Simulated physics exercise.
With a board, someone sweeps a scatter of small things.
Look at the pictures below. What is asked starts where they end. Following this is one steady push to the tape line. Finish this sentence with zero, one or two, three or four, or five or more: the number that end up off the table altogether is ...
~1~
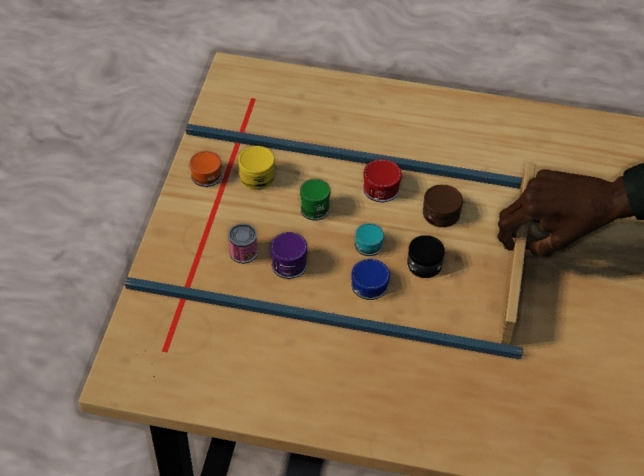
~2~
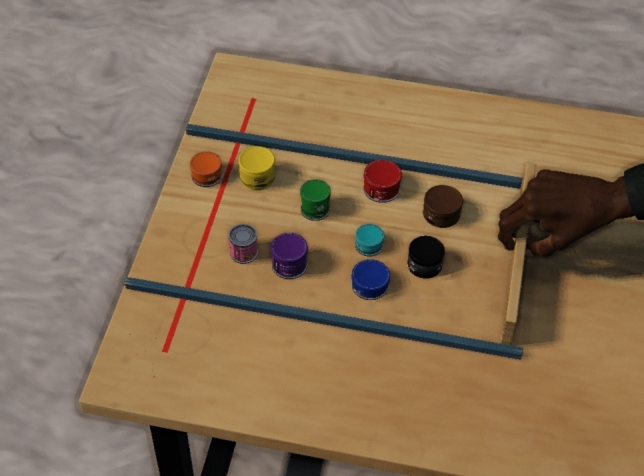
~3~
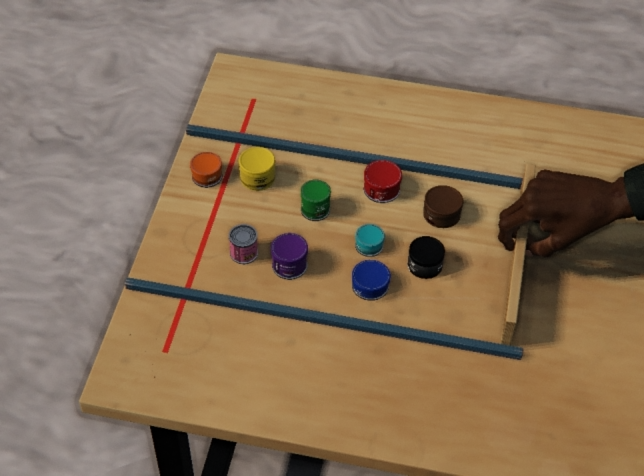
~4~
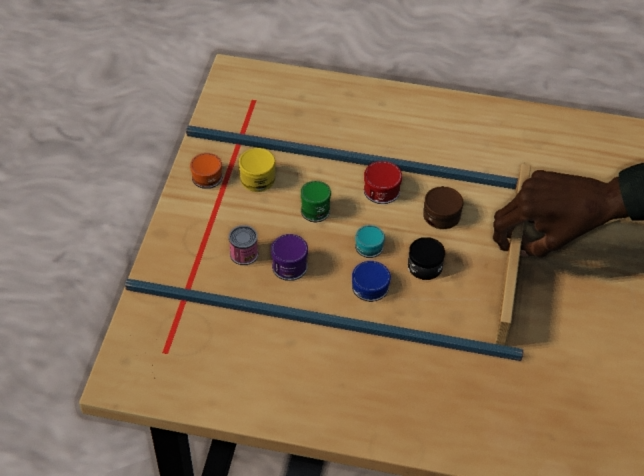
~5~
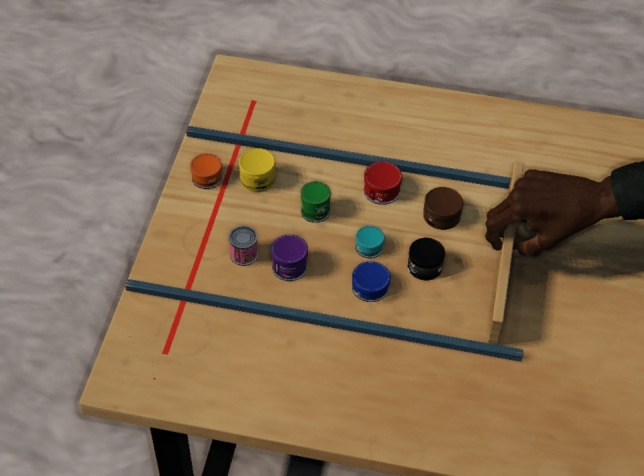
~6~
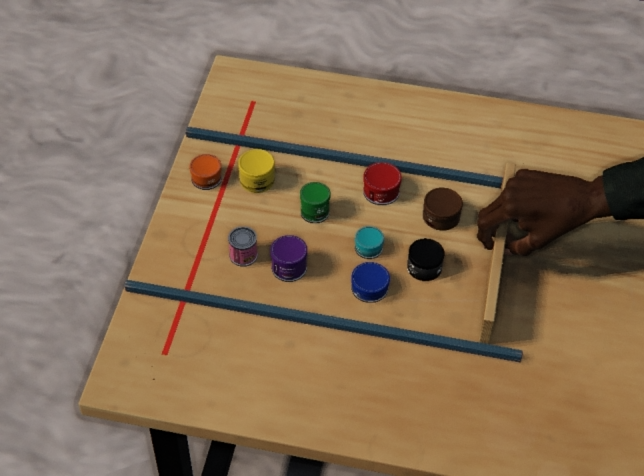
The number that end up off the table altogether is one or two.
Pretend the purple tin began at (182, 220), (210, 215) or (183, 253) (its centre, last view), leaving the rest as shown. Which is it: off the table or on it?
Taking the three spots in turn, the purple tin holds its place, then holds its place, then holds its place.
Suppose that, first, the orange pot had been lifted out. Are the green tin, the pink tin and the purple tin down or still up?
The green tin remains - the pink tin ends up below - the purple tin remains.
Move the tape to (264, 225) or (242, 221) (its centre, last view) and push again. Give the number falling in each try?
Counts per try: 0 and 0.
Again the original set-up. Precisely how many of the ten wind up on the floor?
Count = 2.
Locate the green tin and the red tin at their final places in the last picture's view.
The green tin ends up near (172, 178), and the red tin near (216, 149).
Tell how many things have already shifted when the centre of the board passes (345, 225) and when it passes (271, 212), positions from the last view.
By then 7, and later 10.
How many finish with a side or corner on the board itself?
In contact: 4.
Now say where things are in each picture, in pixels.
In the first frame, orange pot (206, 169); yellow tub (257, 169); pink tin (243, 243); board (518, 251); tape (213, 214).
In the second frame, yellow tub (257, 169); green tin (315, 200).
In the third frame, pink tin (244, 244); red tin (382, 182).
In the fourth frame, orange pot (207, 171); brown tub (443, 208).
In the fifth frame, yellow tub (257, 171); turquoise tin (370, 242).
In the sixth frame, orange pot (206, 172); yellow tub (257, 171); pink tin (243, 247); board (498, 251); tape (213, 216).
Early on, none off yet; orange pot at rest near (206, 172); yellow tub at rest near (257, 171); pink tin at rest near (243, 247).
A while later, none off yet; orange pot at rest near (206, 172); yellow tub at rest near (257, 171); pink tin moving near (240, 246).
Further along, none off yet; orange pot moving near (195, 173); yellow tub travelled about its own width near (227, 162); pink tin travelled well along near (177, 224).
Finally, the number that fall off is one or two; lost, pink tin and orange pot.
